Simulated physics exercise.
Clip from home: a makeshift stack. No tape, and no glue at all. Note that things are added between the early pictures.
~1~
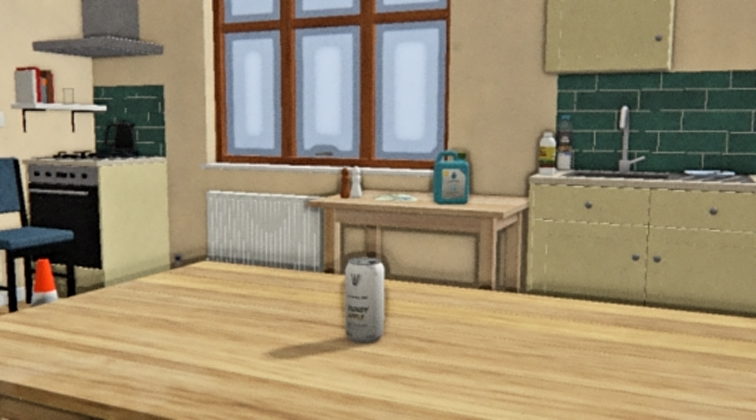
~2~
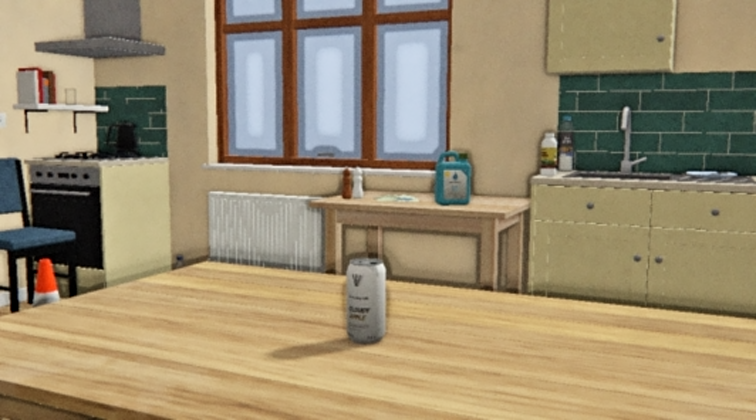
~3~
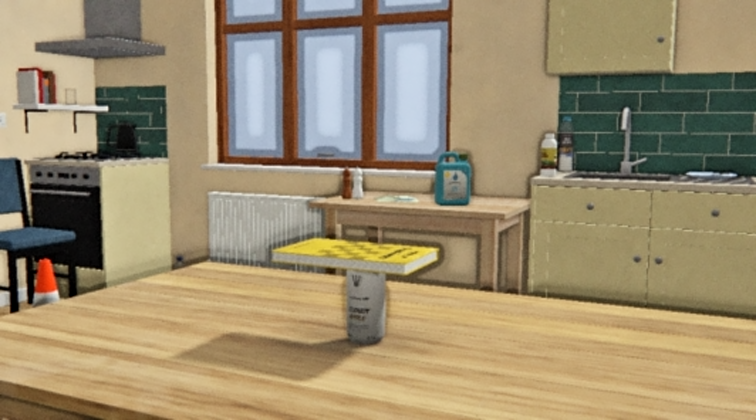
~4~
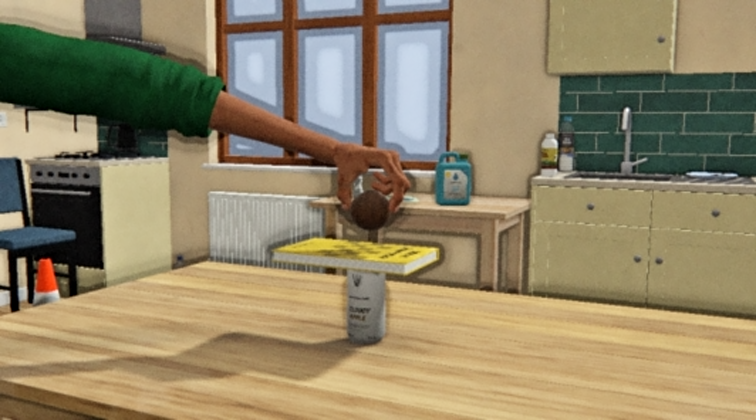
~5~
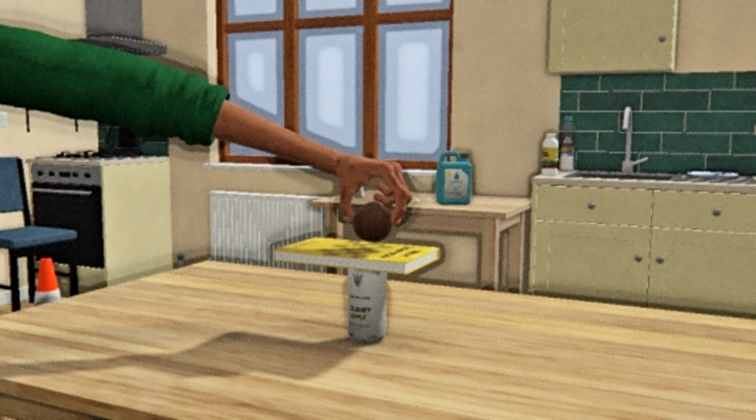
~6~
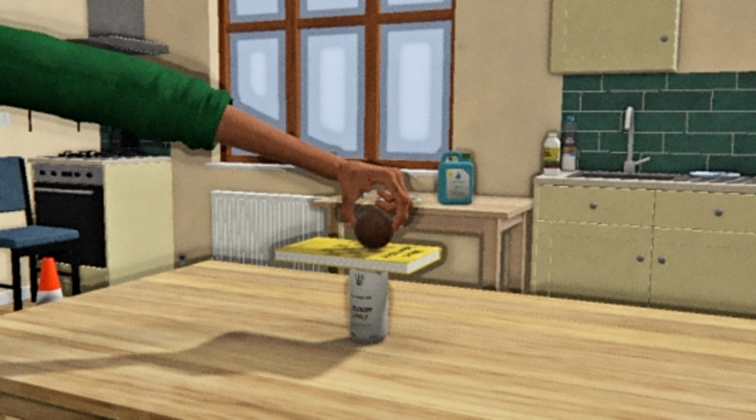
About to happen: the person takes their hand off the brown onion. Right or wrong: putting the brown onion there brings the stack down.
Wrong, the stack stays up.
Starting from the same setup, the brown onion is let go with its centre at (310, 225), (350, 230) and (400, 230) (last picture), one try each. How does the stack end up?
Topples, stands firm, stands firm.
Then, 0.20 s later than the last frame, all is still.
Then, 0.40 s later than the last frame, brown onion resting near (375, 229).
When it is over, all 3 as before. End places, in pixels of the last picture, brown onion near (375, 229). The stack stays up.
